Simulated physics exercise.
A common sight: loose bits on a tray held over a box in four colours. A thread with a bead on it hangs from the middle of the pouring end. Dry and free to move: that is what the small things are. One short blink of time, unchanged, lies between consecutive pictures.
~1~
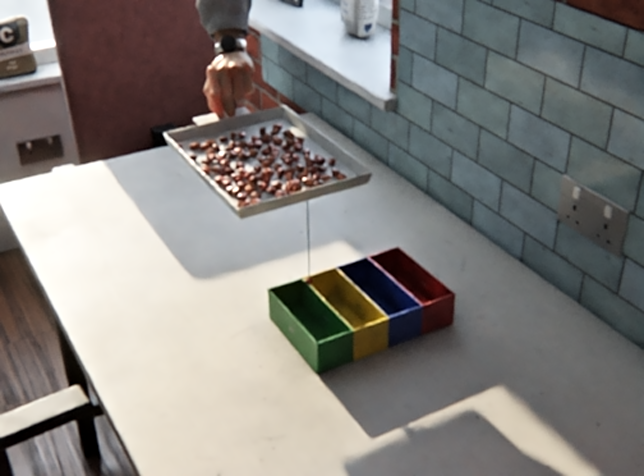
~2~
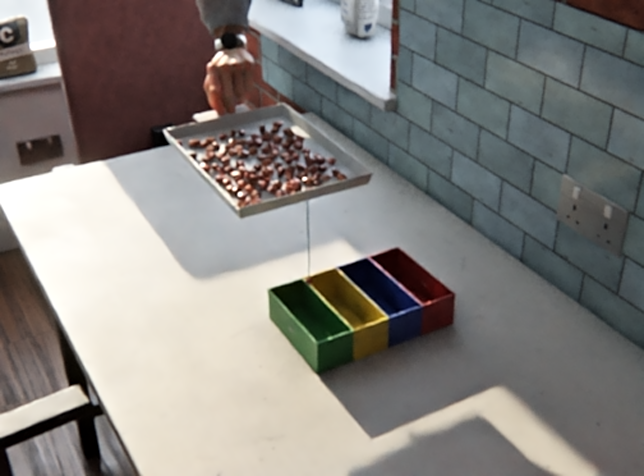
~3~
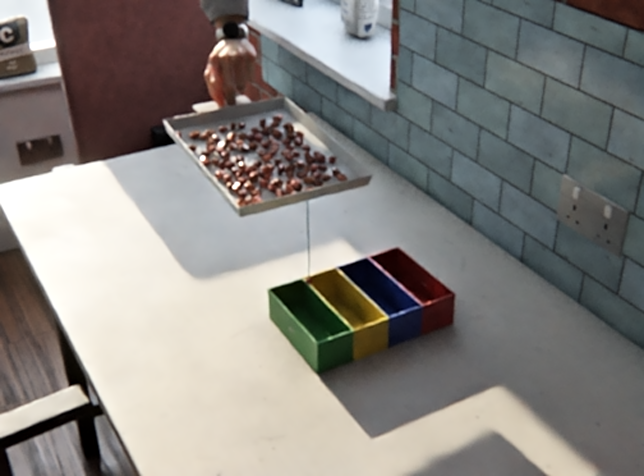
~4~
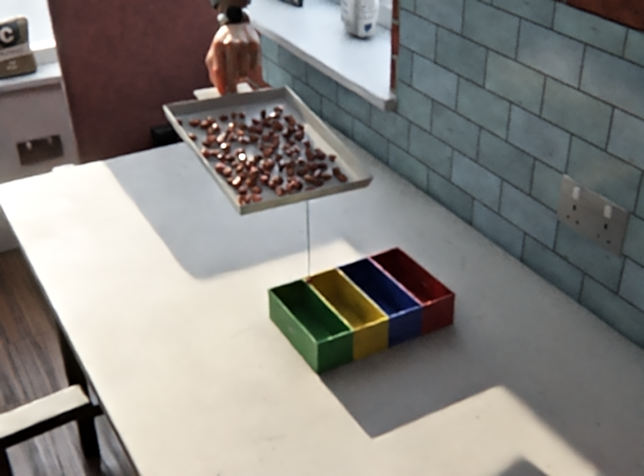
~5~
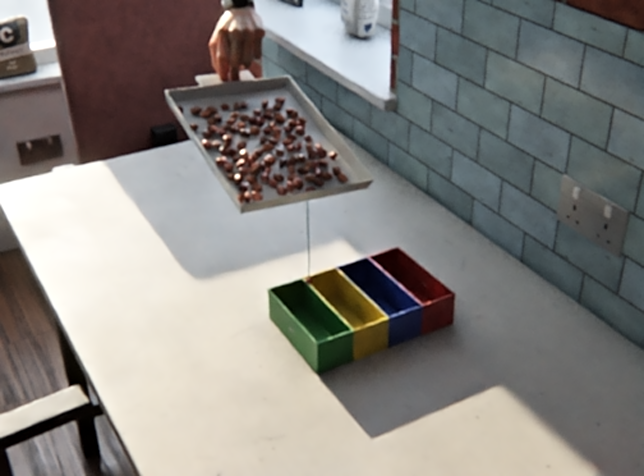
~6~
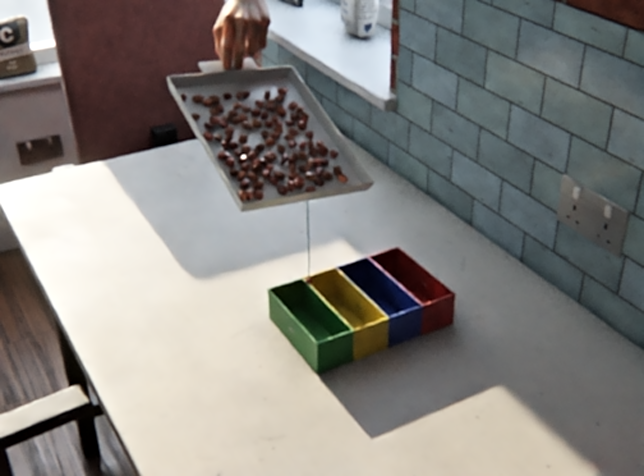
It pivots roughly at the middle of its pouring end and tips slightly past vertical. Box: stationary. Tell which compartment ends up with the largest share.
The blue compartment ends up with the largest share.
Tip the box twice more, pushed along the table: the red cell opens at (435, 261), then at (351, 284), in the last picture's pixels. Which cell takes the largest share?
First try: The yellow one; second try: The red one.
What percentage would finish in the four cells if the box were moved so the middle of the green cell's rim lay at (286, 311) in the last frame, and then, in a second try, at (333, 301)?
Roughly 90 per cent the first time and 90 per cent the second.
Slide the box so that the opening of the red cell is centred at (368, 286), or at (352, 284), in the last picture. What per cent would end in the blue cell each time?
Approximately 30 percent, followed by approximately 20 percent.
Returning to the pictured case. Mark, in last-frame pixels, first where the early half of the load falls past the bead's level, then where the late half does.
Points: About (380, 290), then about (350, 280).
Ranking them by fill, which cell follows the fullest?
It's the cell in yellow.
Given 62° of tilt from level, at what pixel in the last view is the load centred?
Look around (327, 173) in the last picture.
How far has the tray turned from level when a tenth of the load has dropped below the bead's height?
Somewhere around 80 degrees.
Soon, tray tipped steeply; nearly all on the tray; a stray few falling or outside the box.
A while on, tray tipped right over; about a quarter on the tray; about a third in the blue cell; about a quarter in the yellow cell; a small part in the green cell; a stray few in the red cell; a small part falling or outside the box.
Towards the end, tray tipped past a quarter turn; about half in the blue cell; about a third in the yellow cell; a small part in the green cell; a stray few in the red cell.
Finally, tray tipped past a quarter turn; about half in the blue cell; about a third in the yellow cell; a small part in the green cell; a stray few in the red cell.
